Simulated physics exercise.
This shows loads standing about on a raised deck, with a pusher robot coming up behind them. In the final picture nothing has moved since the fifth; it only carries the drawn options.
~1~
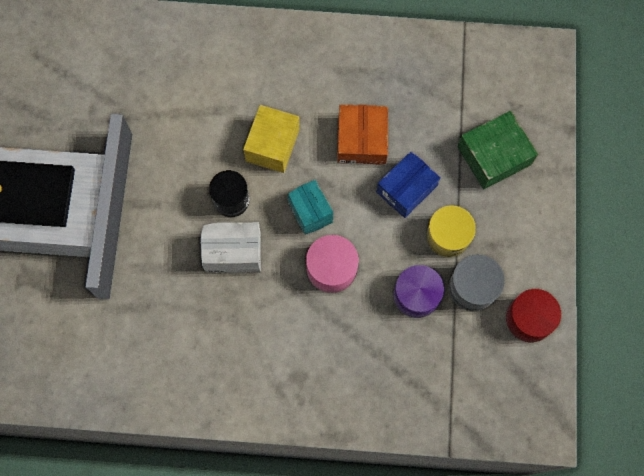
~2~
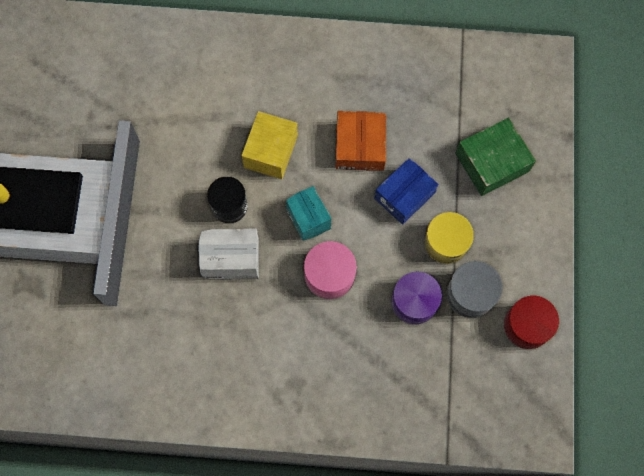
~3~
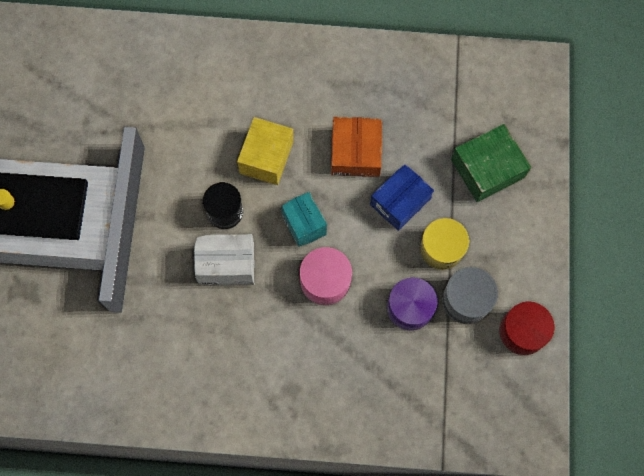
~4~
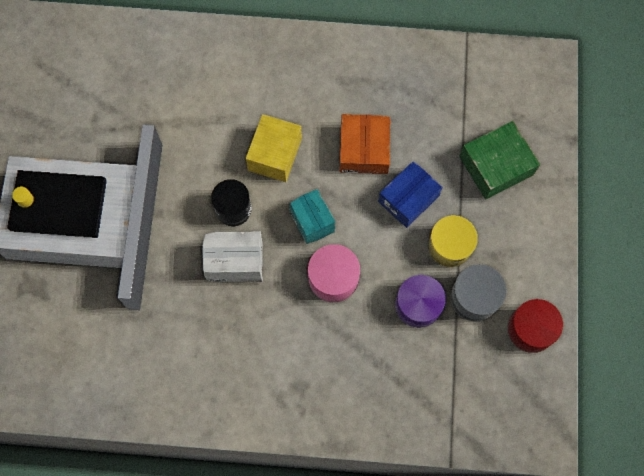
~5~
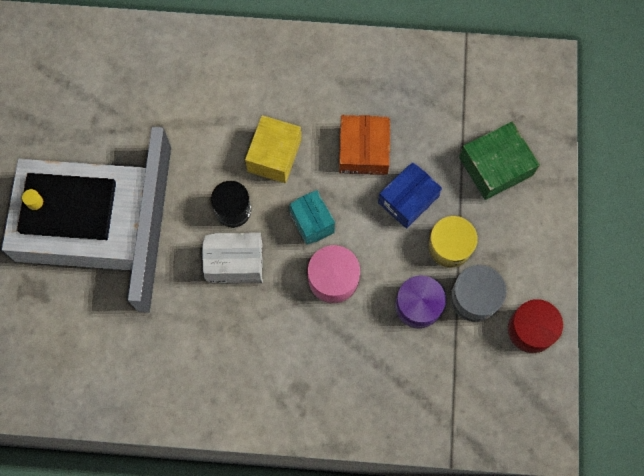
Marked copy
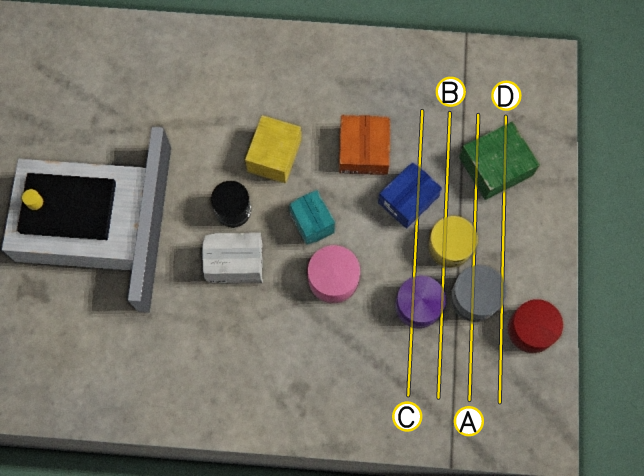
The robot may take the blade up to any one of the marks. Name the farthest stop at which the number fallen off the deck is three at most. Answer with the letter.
It should halt at D.
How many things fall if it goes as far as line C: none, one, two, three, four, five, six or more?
In all, none.
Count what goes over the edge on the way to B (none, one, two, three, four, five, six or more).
The count is none.
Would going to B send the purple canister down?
By then, no.
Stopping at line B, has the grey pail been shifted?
Yes.
On the marked copy, A at (474, 251); B at (444, 249); C at (416, 247); D at (503, 253).
With D. Early on, robot (202, 216); yellow crate (310, 148); pink canister (360, 277).
Further on, robot (330, 225); red canister (564, 347); grey pail (535, 305).
At the end, robot (433, 233); red canister over the edge; grey pail over the edge; three fallen.
As for the rest, A is within the limit but short; B is within the limit but short; C is within the limit but short.
